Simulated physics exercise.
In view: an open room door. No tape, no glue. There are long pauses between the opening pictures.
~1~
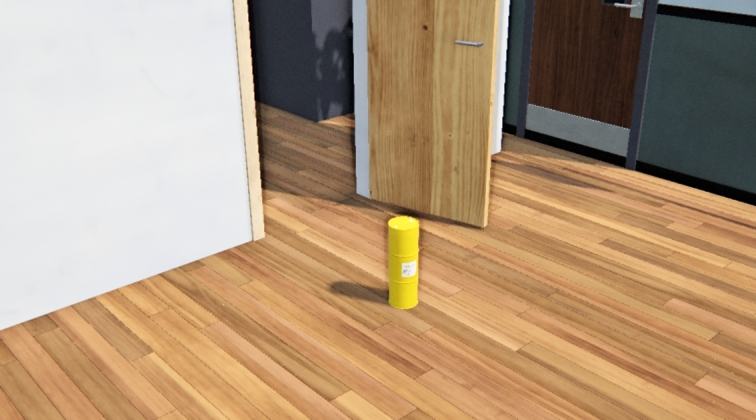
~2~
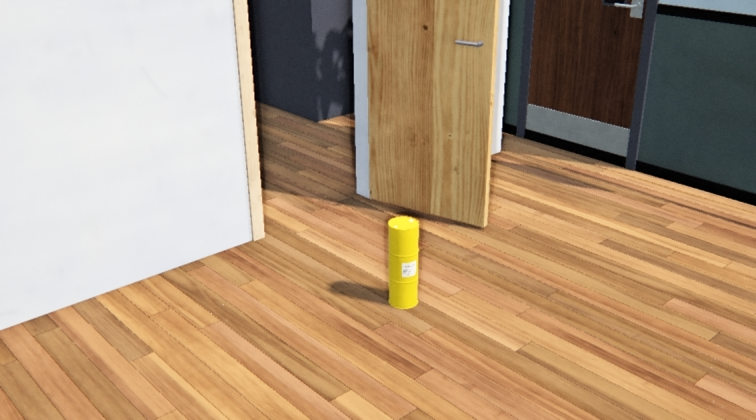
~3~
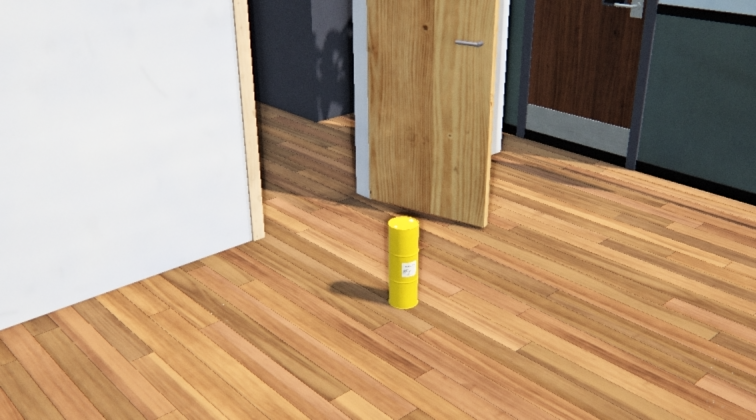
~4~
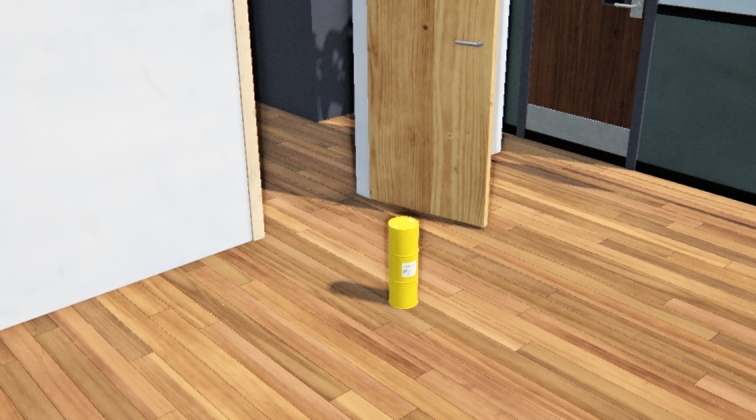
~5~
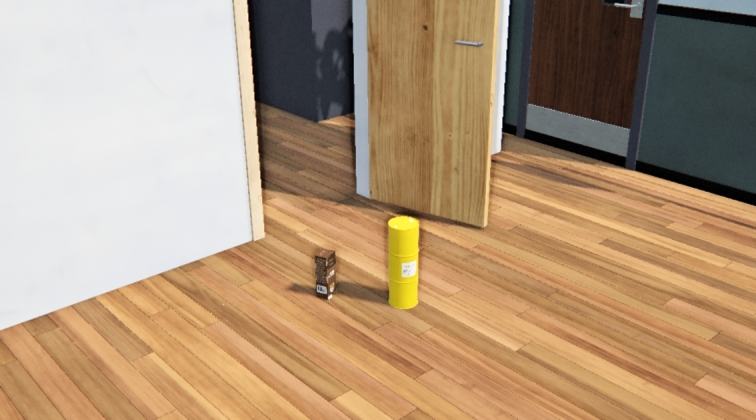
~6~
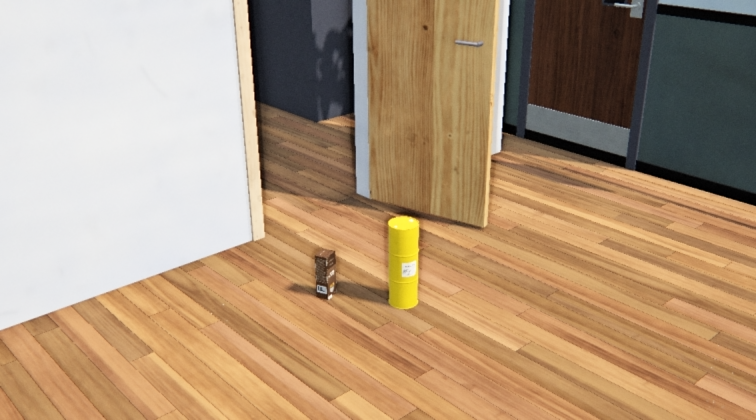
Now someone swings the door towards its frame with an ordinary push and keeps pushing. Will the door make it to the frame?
As it turns out, it closes.
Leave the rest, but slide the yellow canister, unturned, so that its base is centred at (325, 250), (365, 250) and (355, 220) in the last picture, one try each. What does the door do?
First try: It jams; second try: It stops short; third try: It shuts.
Then, 1.00 s on from there, open by 71°.
Then, 1.70 s on from there, open by 35°.
In the end, open by 0°; both unmoved. At the end, from the last picture's camera, brown carton near (326, 274).
